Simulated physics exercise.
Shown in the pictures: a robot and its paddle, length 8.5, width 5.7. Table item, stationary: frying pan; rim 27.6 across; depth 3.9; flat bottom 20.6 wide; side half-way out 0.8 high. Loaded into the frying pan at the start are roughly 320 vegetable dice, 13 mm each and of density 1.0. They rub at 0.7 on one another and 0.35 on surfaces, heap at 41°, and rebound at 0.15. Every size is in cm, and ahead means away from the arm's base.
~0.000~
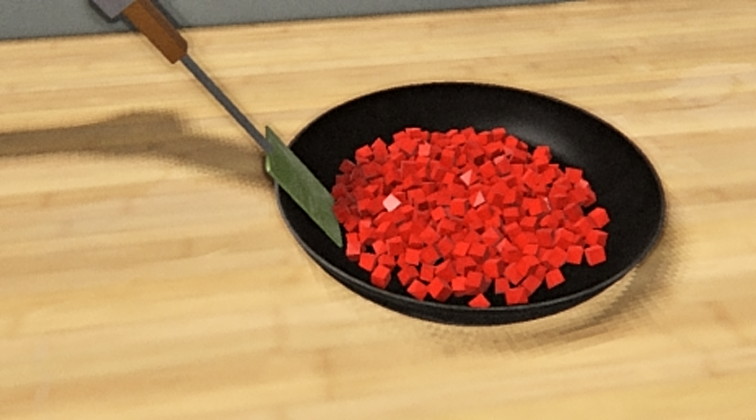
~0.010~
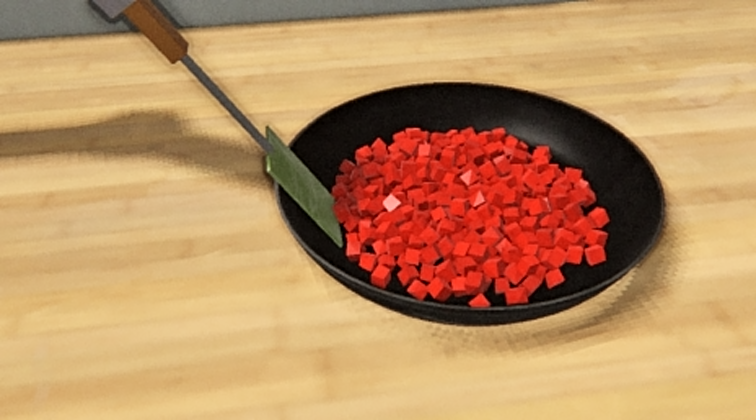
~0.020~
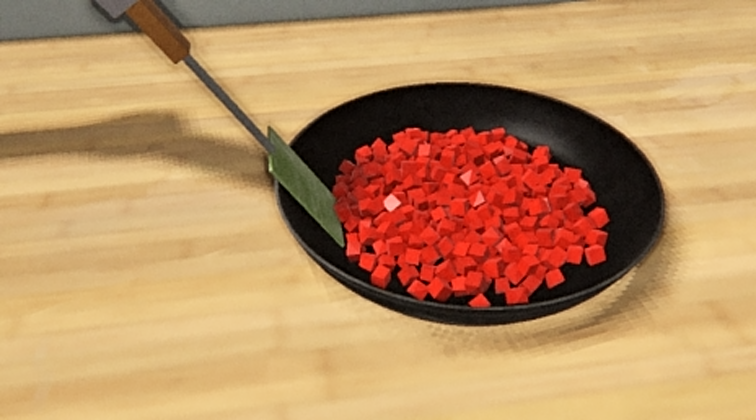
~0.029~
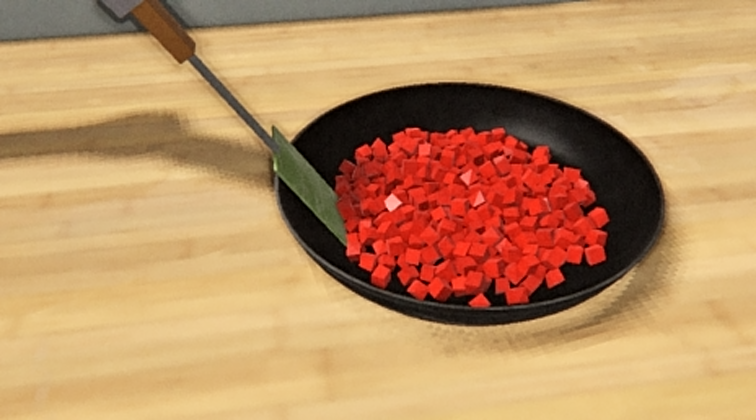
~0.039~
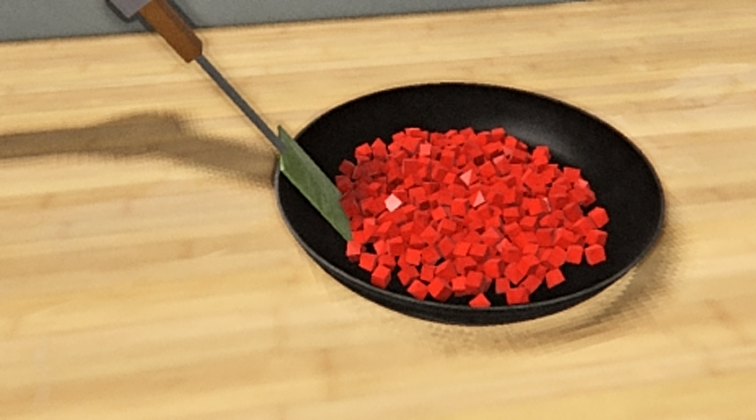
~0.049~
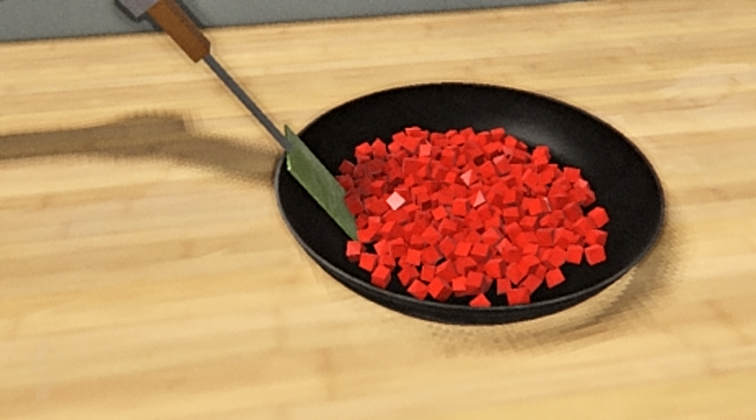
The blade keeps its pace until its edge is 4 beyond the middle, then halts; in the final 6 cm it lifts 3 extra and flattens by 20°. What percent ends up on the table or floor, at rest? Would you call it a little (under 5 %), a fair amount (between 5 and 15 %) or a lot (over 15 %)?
A little, under 5 %.
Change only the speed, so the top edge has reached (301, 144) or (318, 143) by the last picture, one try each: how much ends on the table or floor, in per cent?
0 % and 5 %.
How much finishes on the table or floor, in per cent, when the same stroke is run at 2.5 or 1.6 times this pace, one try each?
About 5 and 0 per cent.
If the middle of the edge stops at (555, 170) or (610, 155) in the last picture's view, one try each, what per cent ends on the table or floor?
Try 1: Approx. 0 %; try 2: Approx. 20 %.
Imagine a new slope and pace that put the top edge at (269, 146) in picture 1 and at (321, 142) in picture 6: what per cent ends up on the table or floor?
I'd put it at roughly 10 per cent.
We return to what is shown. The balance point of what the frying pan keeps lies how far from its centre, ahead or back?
Ahead, by about 3.5 cm.
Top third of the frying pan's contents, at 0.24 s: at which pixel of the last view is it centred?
I'd put it somewhere near (504, 187).
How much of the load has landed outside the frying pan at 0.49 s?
Estimate: About 0 percent.
By 0.15 s, sloping 58°, highest piece 4 above the table; 318 in the frying pan.
By 0.24 s, sloping 49°, highest piece 5 above the table; 318 in the frying pan.
By 0.49 s, sloping 38°, highest piece 5 above the table; 317 in the frying pan, 1 on the table or floor.
By 1.54 s, sloping 38°, highest piece 5 above the table; 317 in the frying pan, 1 on the table or floor.
Final count, 317 in the frying pan, 1 on the table or floor. That is 0 % on the table or floor.
